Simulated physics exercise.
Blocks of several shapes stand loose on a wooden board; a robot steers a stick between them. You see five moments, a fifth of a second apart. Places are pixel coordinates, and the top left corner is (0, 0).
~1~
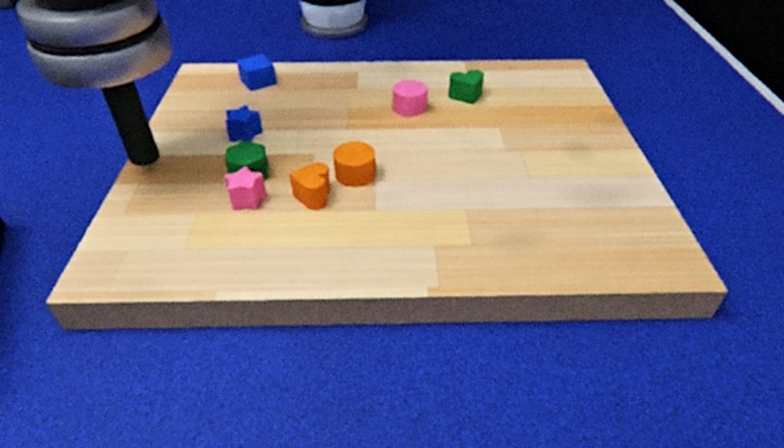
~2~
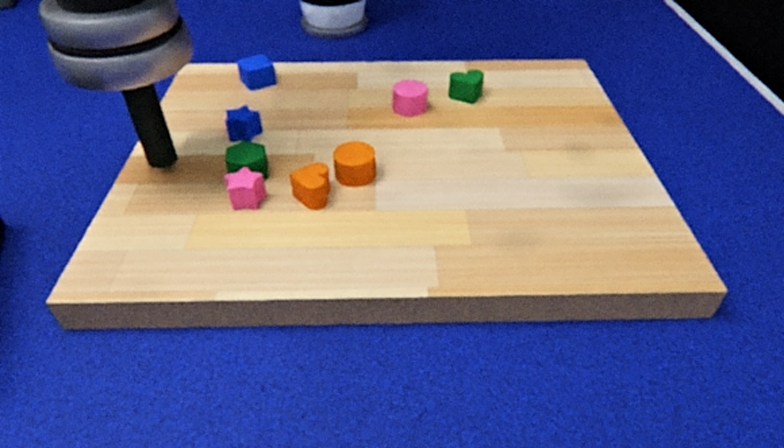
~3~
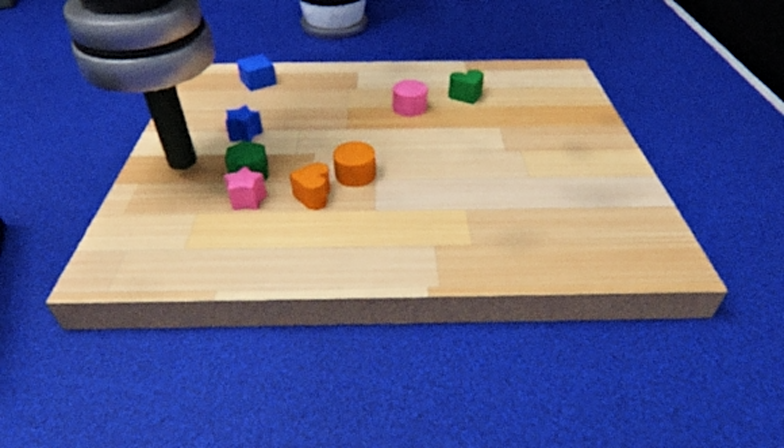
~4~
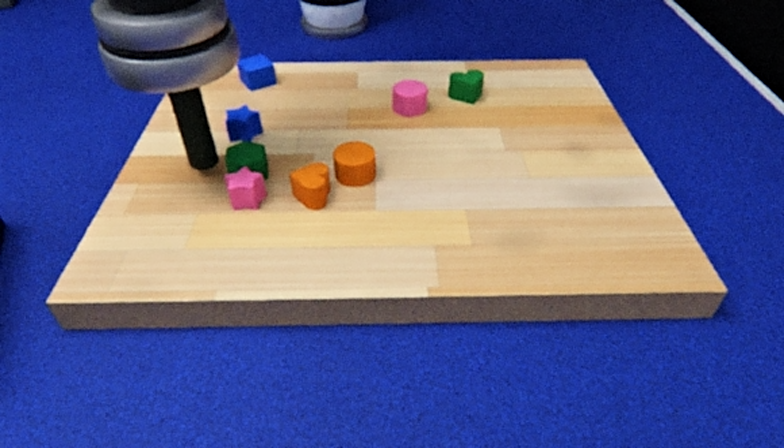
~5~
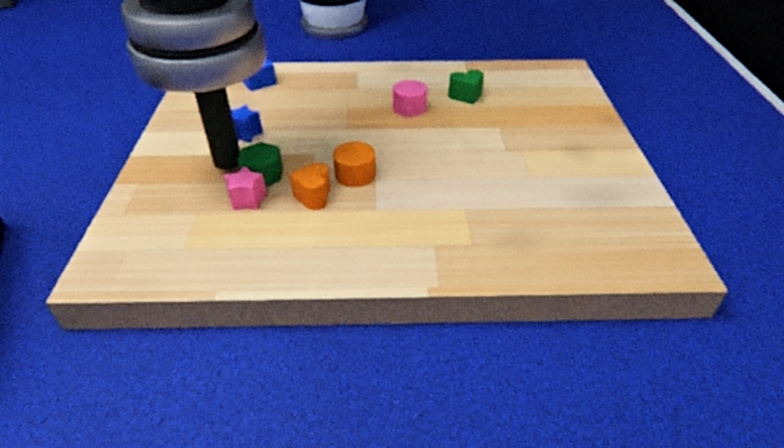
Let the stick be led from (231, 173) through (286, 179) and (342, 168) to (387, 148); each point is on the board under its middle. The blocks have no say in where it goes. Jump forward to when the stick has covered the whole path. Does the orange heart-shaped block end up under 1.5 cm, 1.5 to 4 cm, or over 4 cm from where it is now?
Between 1.5 and 4 cm.
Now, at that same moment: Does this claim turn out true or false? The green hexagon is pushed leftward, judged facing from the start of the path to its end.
This is false.
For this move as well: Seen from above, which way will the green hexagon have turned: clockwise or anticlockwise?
Clockwise rotation.
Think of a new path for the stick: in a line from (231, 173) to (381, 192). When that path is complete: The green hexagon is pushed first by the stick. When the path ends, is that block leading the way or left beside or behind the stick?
The stick keeps it before itself.
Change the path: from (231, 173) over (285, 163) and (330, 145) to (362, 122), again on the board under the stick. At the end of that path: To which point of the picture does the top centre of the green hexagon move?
My prediction: (306, 154).
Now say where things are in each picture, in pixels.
Stick tip at (145, 158); block tops, pink star-shaped block at (242, 178); green hexagon at (245, 152); orange heart-shaped block at (311, 174); orange circular block at (354, 153), in the first frame.
Stick at (163, 160); blocks unchanged, in the second frame.
Stick at (183, 162); blocks unchanged, in the third frame.
Stick at (204, 162); blocks unchanged, in the fourth frame.
Stick at (228, 162); pink star-shaped block at (242, 178); green hexagon at (259, 153); orange heart-shaped block at (311, 174); orange circular block at (354, 153), in the fifth frame.
What follows on the original path. One third of the way, stick at (285, 168); green hexagon at (316, 161); orange heart-shaped block at (327, 181), turned 20° clockwise; orange circular block at (358, 152).
Two thirds of the way, stick at (341, 157); green hexagon at (353, 165), turned 55° clockwise; orange heart-shaped block at (338, 187), turned 50° clockwise; orange circular block at (391, 152).
At the end, stick at (387, 137); pink star-shaped block in place; green hexagon at (353, 165), turned 55° clockwise; orange heart-shaped block at (338, 187), turned 50° clockwise; orange circular block at (391, 152).
